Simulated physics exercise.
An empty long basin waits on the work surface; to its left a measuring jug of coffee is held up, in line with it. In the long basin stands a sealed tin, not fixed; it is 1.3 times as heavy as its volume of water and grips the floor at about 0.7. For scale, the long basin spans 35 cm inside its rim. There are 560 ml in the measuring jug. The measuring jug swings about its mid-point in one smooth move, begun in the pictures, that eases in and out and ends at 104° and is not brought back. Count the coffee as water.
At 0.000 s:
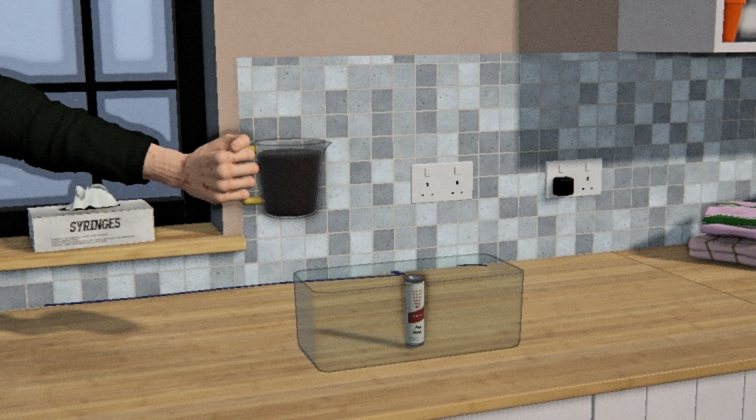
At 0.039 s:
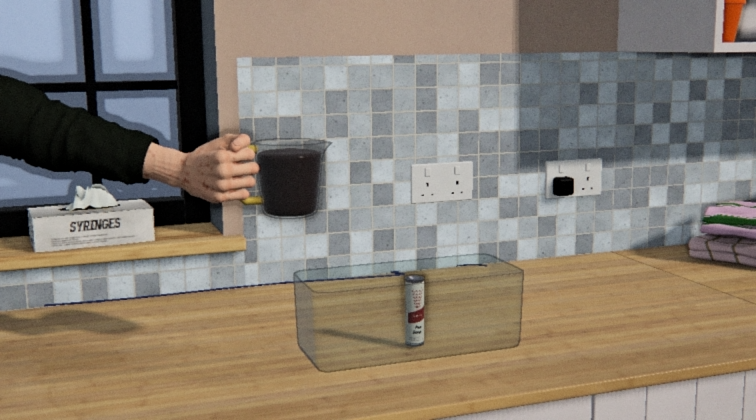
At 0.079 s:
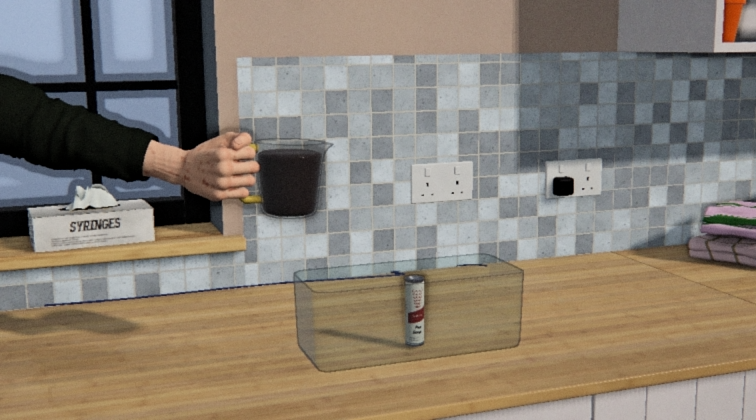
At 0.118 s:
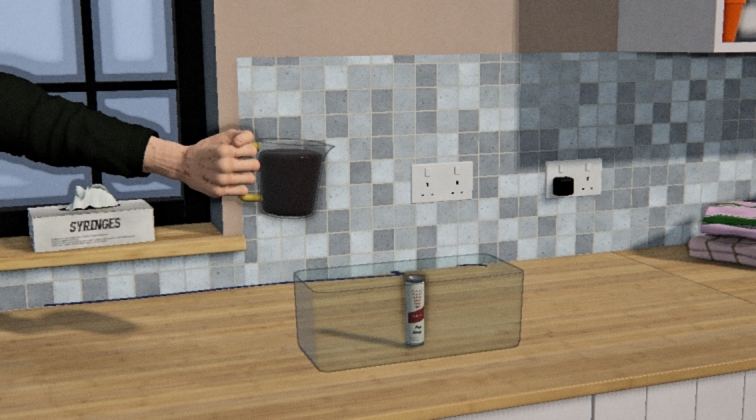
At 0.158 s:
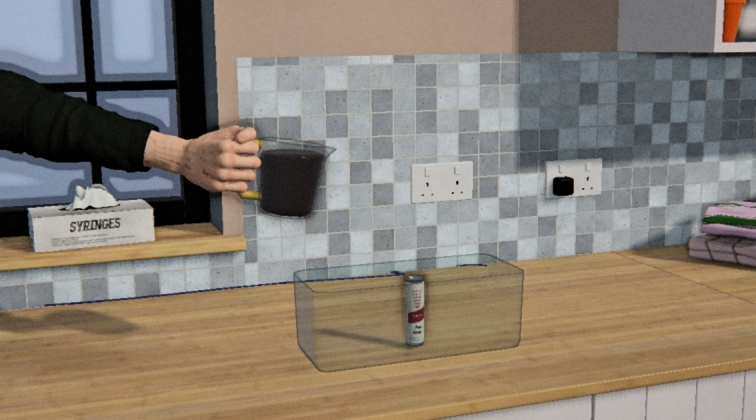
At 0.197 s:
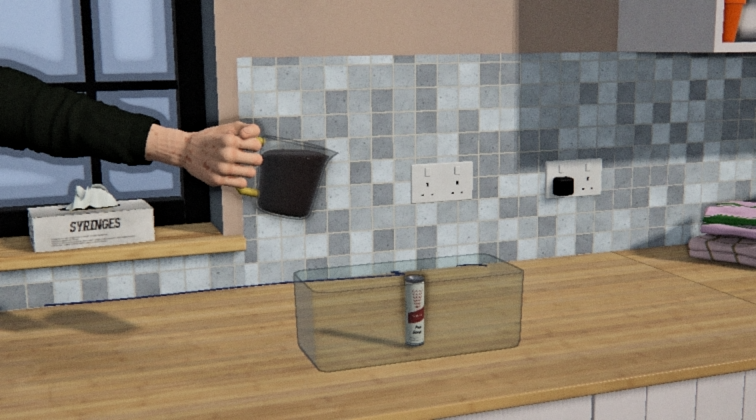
Kitchen worktop, a hand slowly tilting a measuring jug of dark liquid rightward above a clear basin with a small tin inside.
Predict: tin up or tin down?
The tin stays up.
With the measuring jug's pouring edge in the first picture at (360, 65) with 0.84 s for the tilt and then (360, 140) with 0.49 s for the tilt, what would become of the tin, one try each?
First it remains upright; then it goes over.
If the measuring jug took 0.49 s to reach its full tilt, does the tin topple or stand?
The tin remains upright.
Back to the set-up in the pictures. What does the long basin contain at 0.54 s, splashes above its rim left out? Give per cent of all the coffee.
Near 5 in a hundred.
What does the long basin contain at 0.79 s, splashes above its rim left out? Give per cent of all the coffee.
About 60 per cent.
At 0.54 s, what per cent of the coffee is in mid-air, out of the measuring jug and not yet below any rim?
Some 24 per cent.
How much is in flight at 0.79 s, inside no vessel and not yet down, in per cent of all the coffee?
Near 24 in a hundred.
After 0.54 s the tilt is 75° and 71 per cent is still to pour; the tin stands where it began.
After 0.79 s the tilt is 103° and 17 per cent is still to pour; the tin stands where it began.
After 1.05 s the tilt is 104° and 1 per cent is still to pour; the tin stands where it began.
After 1.34 s the tilt is 104° and 0 per cent is still to pour; the tin stands where it began.
In the end the tin stands where it began.
